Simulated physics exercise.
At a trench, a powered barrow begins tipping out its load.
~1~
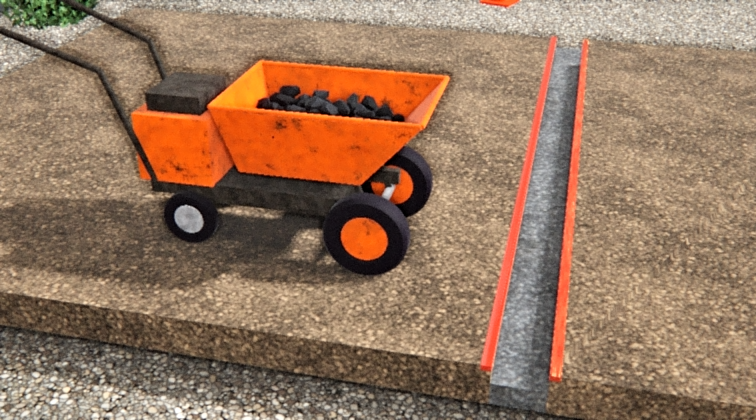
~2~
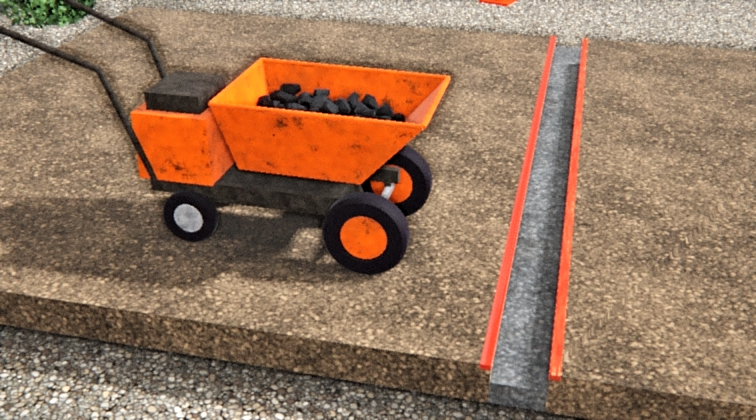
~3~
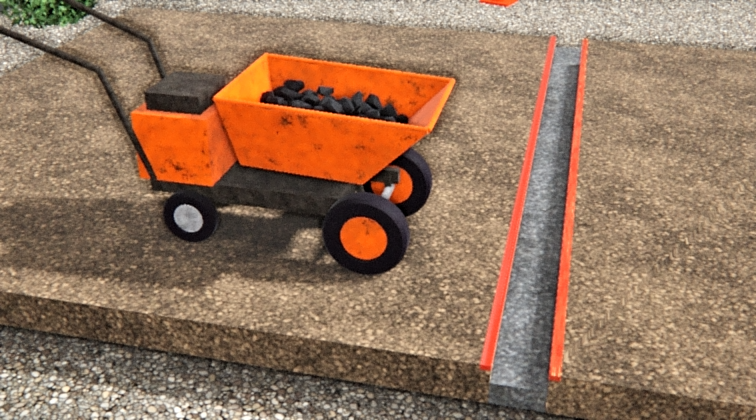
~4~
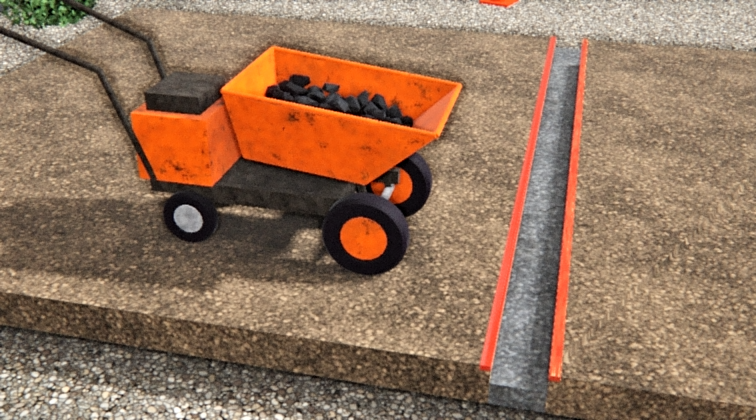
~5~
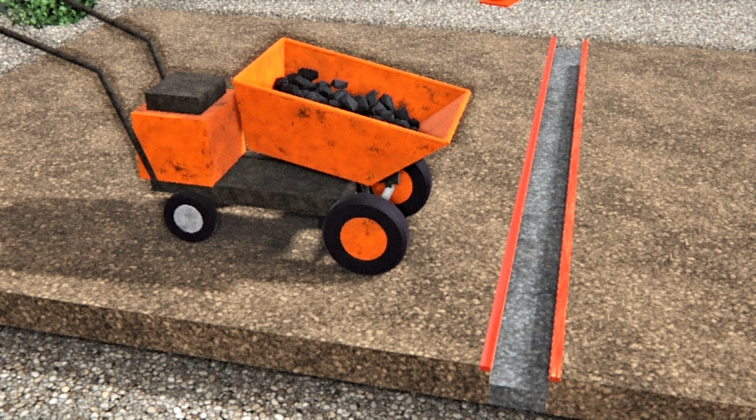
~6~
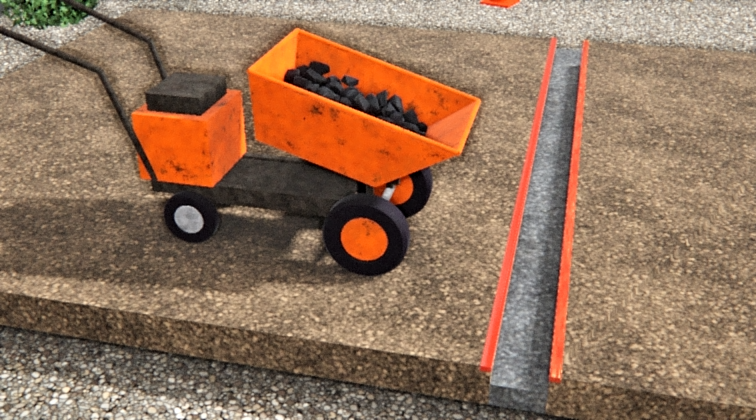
An orange powered barrow holding black coal gradually tilts its skip toward the right.
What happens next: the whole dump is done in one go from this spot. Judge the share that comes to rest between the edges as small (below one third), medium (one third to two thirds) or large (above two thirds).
The share is medium, from one third to two thirds.
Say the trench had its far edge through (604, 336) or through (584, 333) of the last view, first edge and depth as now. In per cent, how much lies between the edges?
First try: About 80 %; second try: About 70 %.
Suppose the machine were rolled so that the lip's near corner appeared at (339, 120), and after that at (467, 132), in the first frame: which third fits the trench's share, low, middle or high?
Record - trial one: Below one third; trial two: Under a third.
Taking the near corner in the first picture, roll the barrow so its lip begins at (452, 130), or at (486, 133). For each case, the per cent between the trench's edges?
The shares come out close to 30 and 0 per cent, in that order.
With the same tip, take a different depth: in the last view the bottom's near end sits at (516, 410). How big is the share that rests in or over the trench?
It works out to some 70 per cent.
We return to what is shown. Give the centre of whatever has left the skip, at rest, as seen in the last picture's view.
Close to (541, 264), more or less.
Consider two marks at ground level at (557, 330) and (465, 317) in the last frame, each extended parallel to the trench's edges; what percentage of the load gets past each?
Roughly 10 and 60 percent.
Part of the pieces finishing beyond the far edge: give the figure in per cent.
It works out to close to 15 per cent.
Soon after the last picture, skip tipped steeply; all in the skip.
A little later, skip tipped right over; about two thirds in the skip; a stray few short of the trench; about a third in or heaped over the trench; a stray few beyond it; a stray few falling.
Later still, skip tipped right over; about a third in the skip; a stray few short of the trench; about half in or heaped over the trench; a small part beyond it.
At rest, skip tipped right over; about a third in the skip; a stray few short of the trench; about half in or heaped over the trench; a small part beyond it.
